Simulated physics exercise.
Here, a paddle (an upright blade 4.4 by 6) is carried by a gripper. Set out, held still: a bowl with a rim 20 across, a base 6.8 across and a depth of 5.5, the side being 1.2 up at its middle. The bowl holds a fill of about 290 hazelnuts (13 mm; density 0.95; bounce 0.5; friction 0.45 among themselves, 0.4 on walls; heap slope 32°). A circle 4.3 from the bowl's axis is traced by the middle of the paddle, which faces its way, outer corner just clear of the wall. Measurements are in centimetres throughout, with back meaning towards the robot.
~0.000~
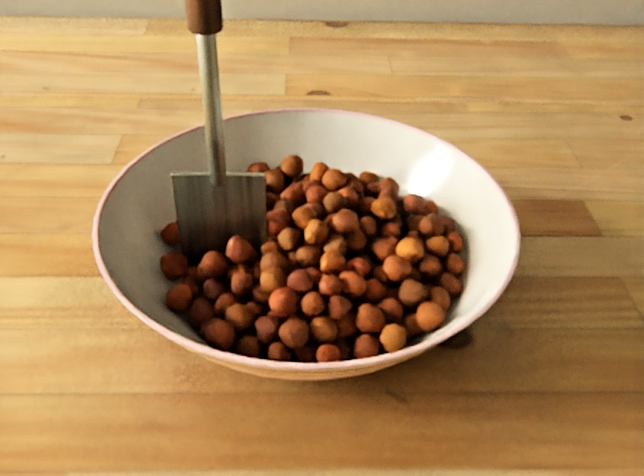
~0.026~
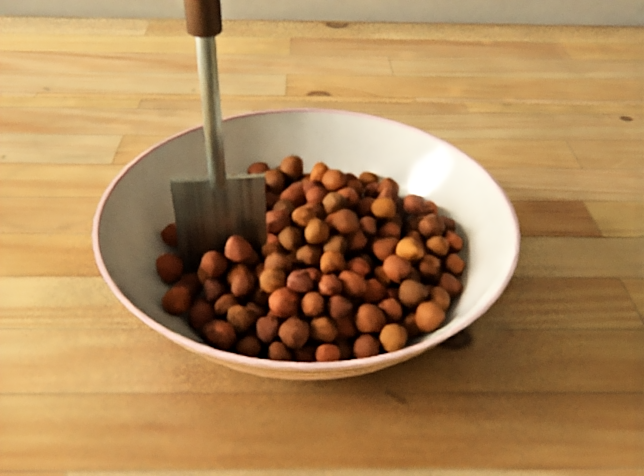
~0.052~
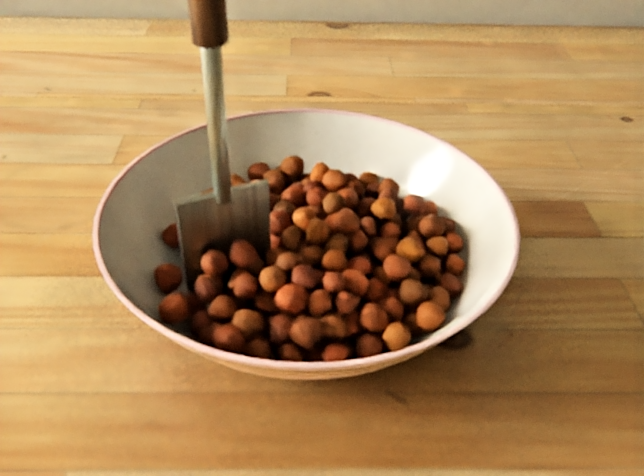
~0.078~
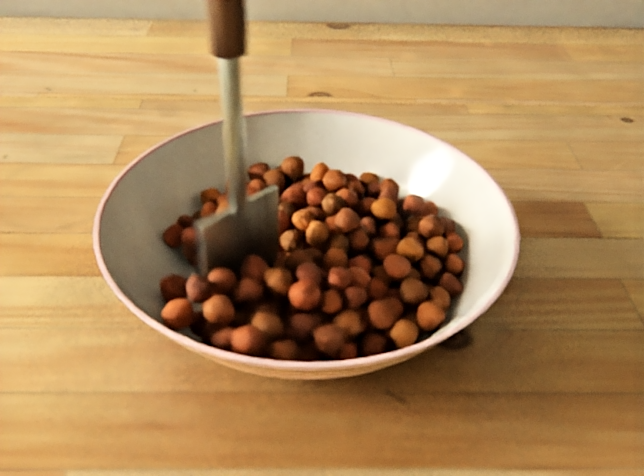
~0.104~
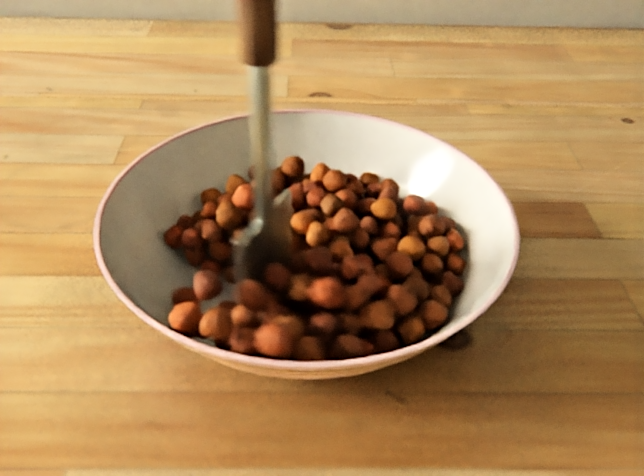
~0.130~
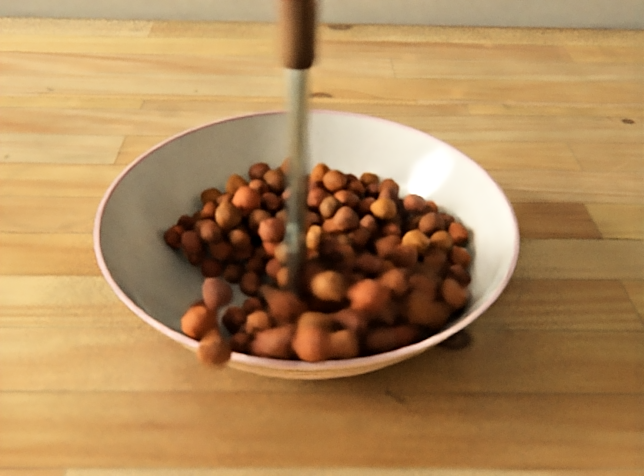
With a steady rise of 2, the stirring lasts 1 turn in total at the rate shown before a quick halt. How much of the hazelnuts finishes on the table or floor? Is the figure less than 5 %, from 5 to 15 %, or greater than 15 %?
The figure is greater than 15 %.
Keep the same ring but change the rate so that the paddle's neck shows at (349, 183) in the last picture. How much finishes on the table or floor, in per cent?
Around 35 in a hundred.
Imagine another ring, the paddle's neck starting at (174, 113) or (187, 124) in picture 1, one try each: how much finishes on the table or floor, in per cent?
I'd guess some 5 and 15 percent.
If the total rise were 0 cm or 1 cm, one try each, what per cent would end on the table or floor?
Estimates: 30 % and 25 %.
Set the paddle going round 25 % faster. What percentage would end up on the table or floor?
35 %.
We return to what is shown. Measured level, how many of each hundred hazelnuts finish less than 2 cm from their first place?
I'd guess close to 20 percent of the load.
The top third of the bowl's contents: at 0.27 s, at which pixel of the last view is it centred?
About pixel (421, 184).
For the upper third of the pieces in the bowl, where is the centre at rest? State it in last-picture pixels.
It is centred near (242, 242).
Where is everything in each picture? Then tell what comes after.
In the first frame, paddle neck at (216, 146), 0° round; upper third of the load around (320, 233), from x 170 to 455, top at y 165; 286 in the bowl.
In the second frame, paddle neck at (215, 150), 7° round; upper third of the load around (318, 236), from x 170 to 455, top at y 170.
In the third frame, paddle neck at (220, 163), 24° round; upper third of the load around (312, 240), from x 165 to 455, top at y 170.
In the fourth frame, paddle neck at (237, 176), 44° round; upper third of the load around (313, 247), from x 175 to 455, top at y 170.
In the fifth frame, paddle neck at (264, 186), 63° round; upper third of the load around (318, 261), from x 175 to 455, top at y 170.
In the sixth frame, paddle neck at (297, 190), 83° round; upper third of the load around (339, 268), from x 175 to 460, top at y 170; 285 in the bowl, 1 in flight or on the tool.
After 0.27 s, 188° round, highest piece 10 above the table; 263 in the bowl, 5 on the table or floor, 18 in flight or on the tool.
After 0.41 s, 292° round, highest piece 10 above the table; 229 in the bowl, 34 on the table or floor, 23 in flight or on the tool.
After 0.68 s, 0° round, highest piece 5 above the table; 215 in the bowl, 71 on the table or floor.
After 1.38 s, 0° round, highest piece 5 above the table; 215 in the bowl, 71 on the table or floor.
At rest, 215 in the bowl, 71 on the table or floor. That is 25 % on the table or floor.
